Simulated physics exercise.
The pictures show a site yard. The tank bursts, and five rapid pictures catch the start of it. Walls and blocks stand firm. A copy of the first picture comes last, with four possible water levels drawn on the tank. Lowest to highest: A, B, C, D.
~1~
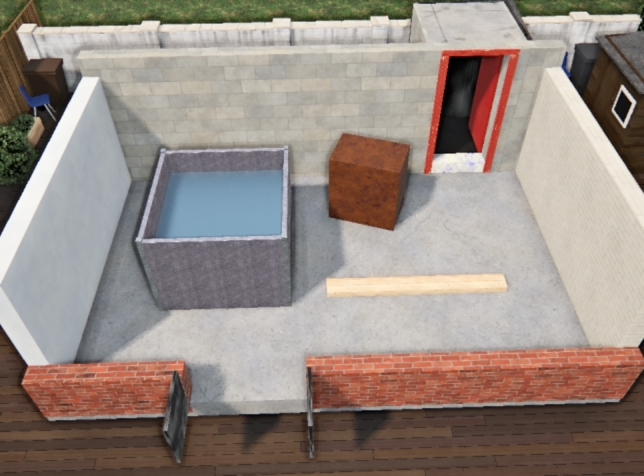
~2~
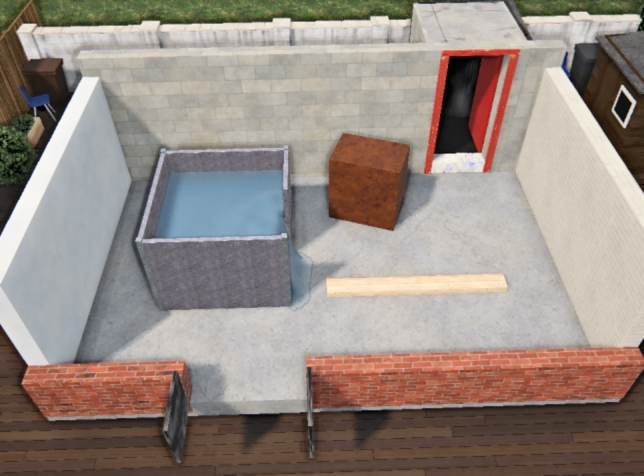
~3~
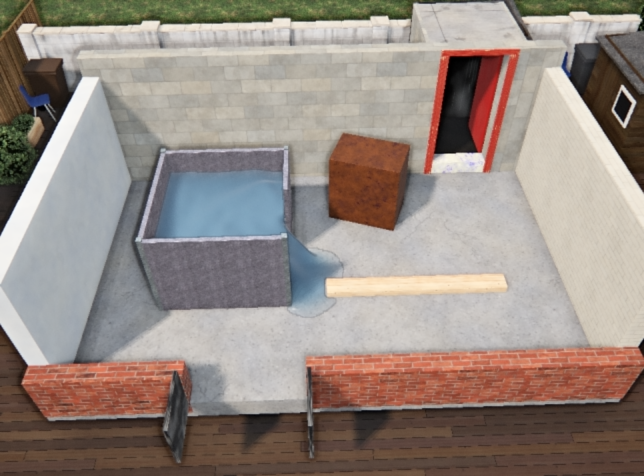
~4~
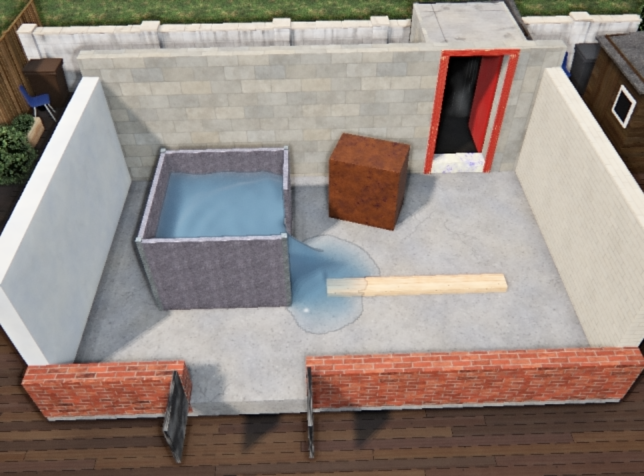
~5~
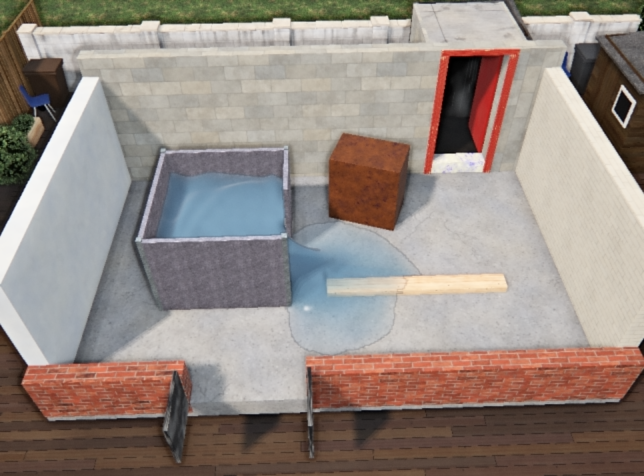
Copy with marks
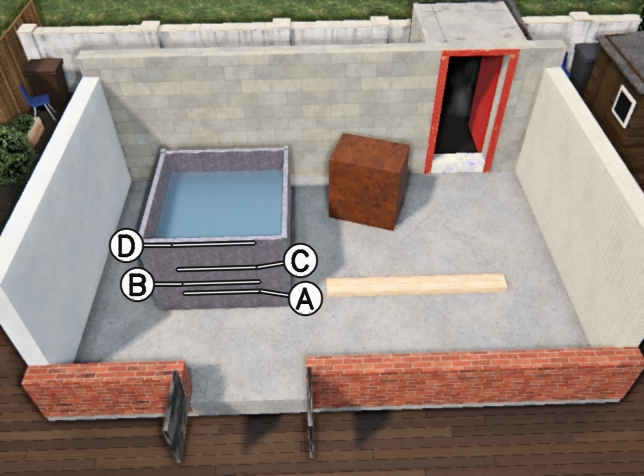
Water poured out of the right side of a full grey tank in a walled yard and spread across the concrete in a widening puddle, reaching around the near end of a wooden plank.
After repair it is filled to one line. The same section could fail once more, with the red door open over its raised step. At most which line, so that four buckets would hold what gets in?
C is the one.
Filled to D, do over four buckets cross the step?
Yes.
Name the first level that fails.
That is level D.
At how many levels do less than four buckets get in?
Three of the four.
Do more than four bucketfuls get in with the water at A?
No, that is safe.
In white, A at (222, 292); B at (220, 282); C at (217, 268); D at (212, 244); from the bottom up A, B, C, D.
Choosing A, nothing gets over.
Choosing B, nothing gets over.
Choosing C, a bucket or two gets in.
Choosing D, about 14 bucketfuls get in.
